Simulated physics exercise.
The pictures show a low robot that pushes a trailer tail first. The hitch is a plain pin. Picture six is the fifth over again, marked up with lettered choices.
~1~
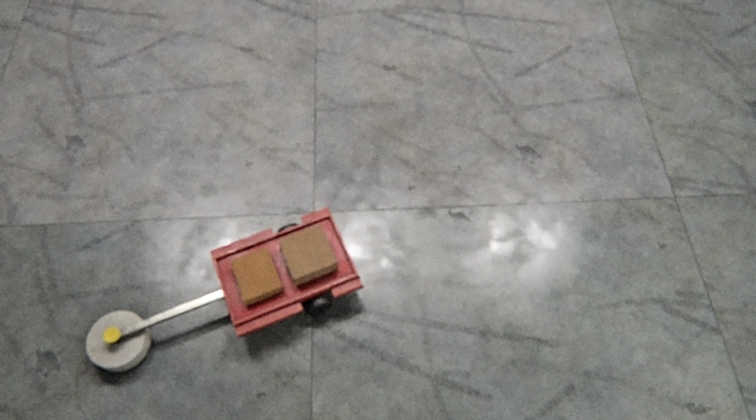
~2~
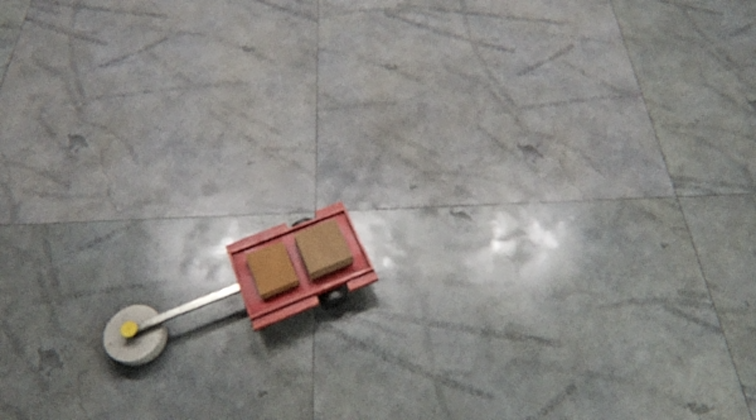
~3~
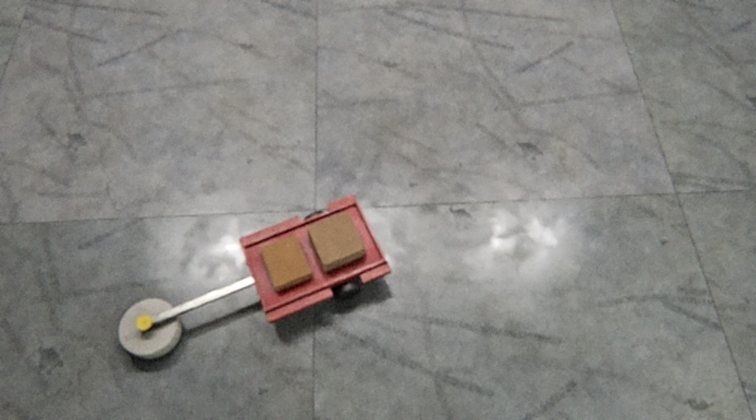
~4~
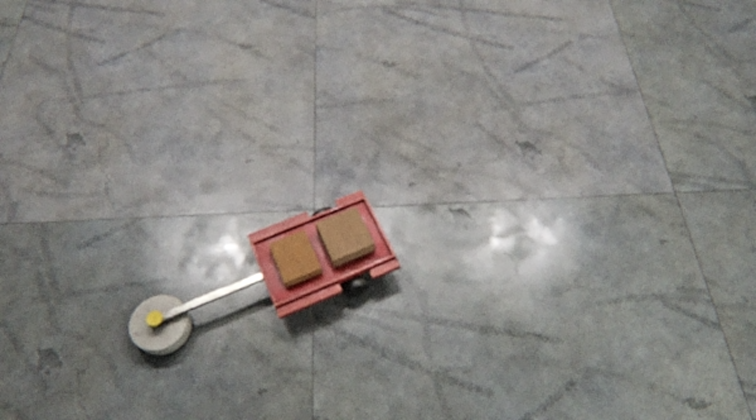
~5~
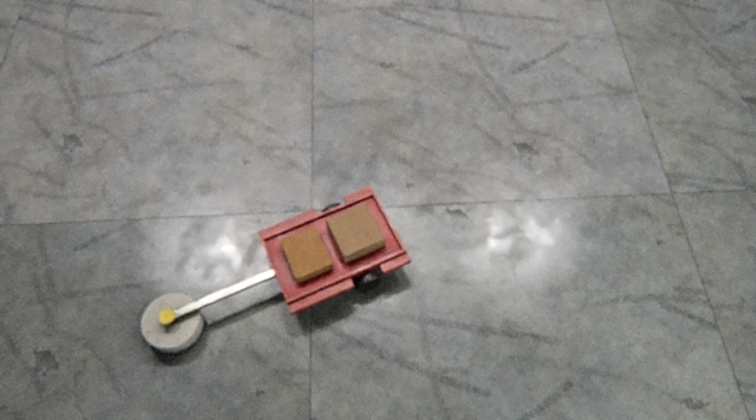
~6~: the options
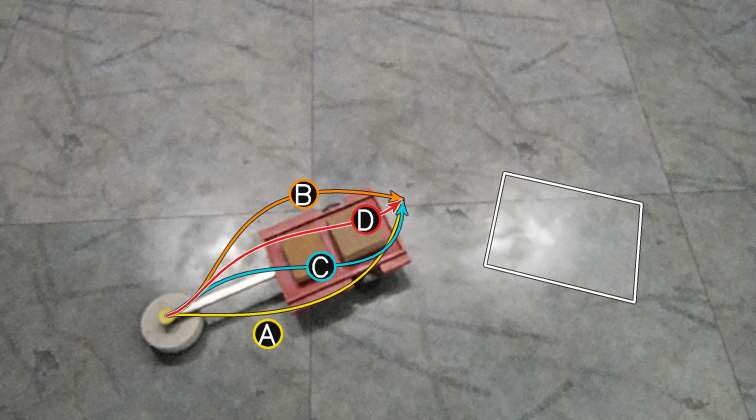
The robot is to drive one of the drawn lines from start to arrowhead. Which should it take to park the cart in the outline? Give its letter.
With B the cart stands in the bay.
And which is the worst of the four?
A is the worst.
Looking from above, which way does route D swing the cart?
Clockwise.
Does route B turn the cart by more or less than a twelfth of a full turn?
More.
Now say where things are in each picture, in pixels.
The first picture shows red cart (285, 268); robot (118, 340).
The second picture shows robot (135, 334); red cart (300, 262).
The third picture shows robot (150, 327); red cart (314, 254).
The fourth picture shows robot (159, 323); red cart (323, 250).
The fifth picture shows robot (172, 321); red cart (333, 246).
On the marked copy, A from (166, 316) via (320, 301) to (403, 199); B from (166, 316) via (267, 209) to (403, 199); C from (166, 316) via (311, 267) to (403, 202); D from (166, 316) via (275, 241) to (401, 201); the bay at (566, 234).
With B. Early on, robot (238, 245), cart (402, 219).
Further on, robot (322, 199), cart (482, 219).
At the end, robot (402, 206), cart (567, 234); the cart stands in the bay.
As for the rest, A leaves the cart at (505, 108), out of the bay; C leaves the cart at (545, 148), out of the bay; D leaves the cart at (564, 187), out of the bay.
